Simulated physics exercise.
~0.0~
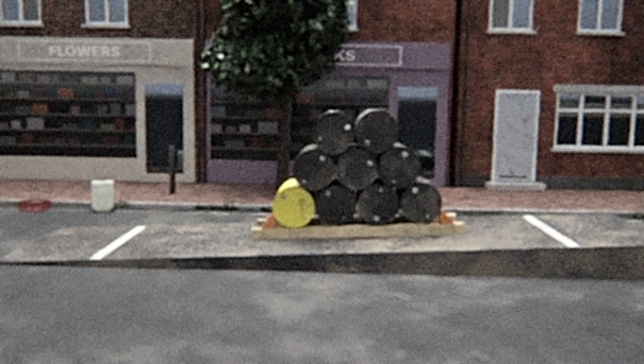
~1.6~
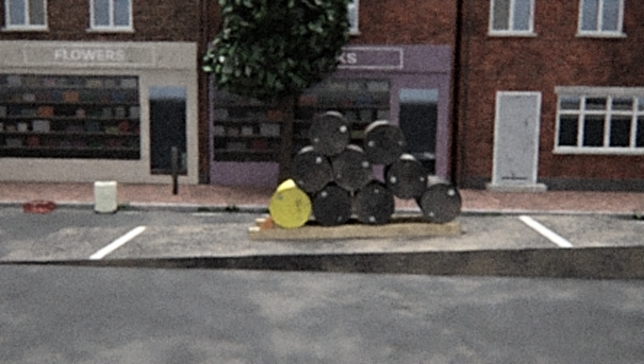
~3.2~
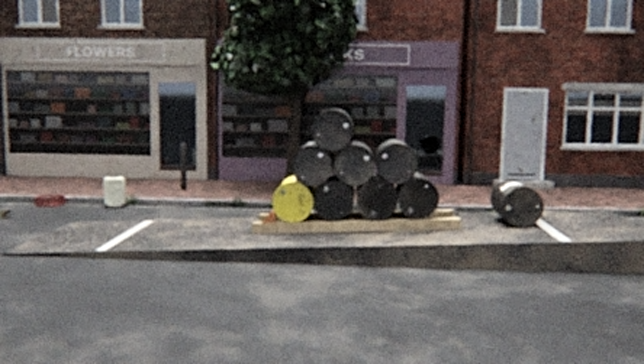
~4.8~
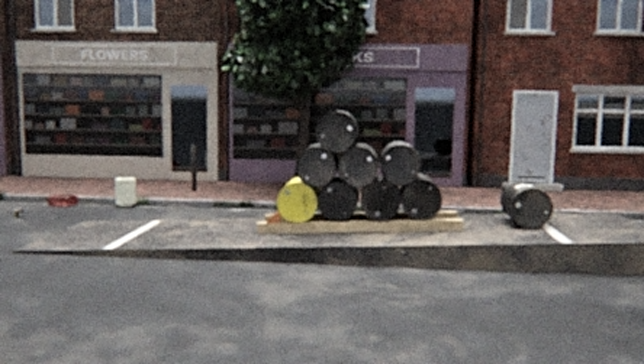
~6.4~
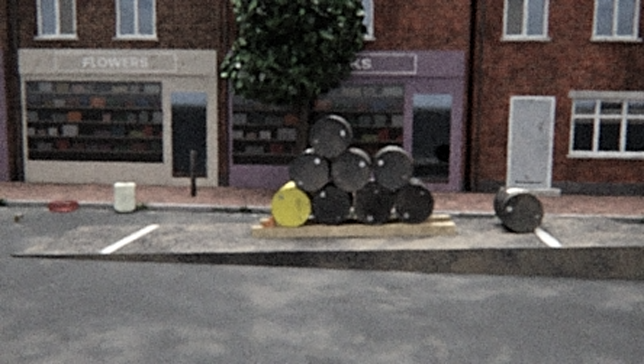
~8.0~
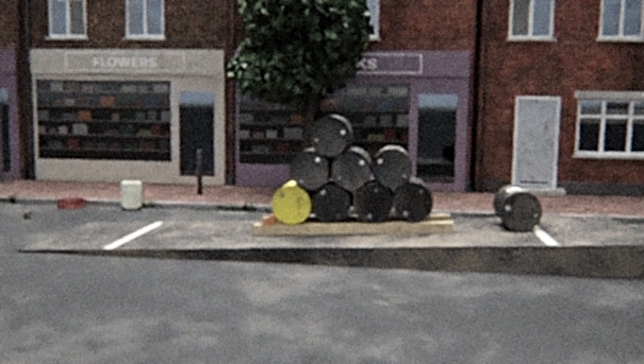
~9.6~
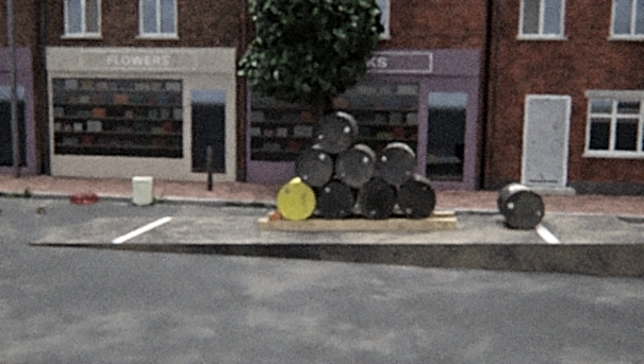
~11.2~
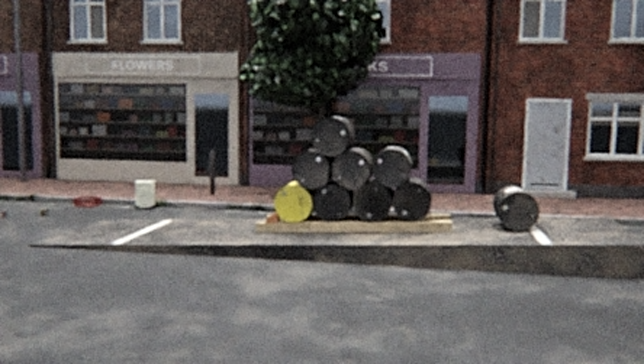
One dark drum rolls off the stack's right side while the yellow drum stays put.
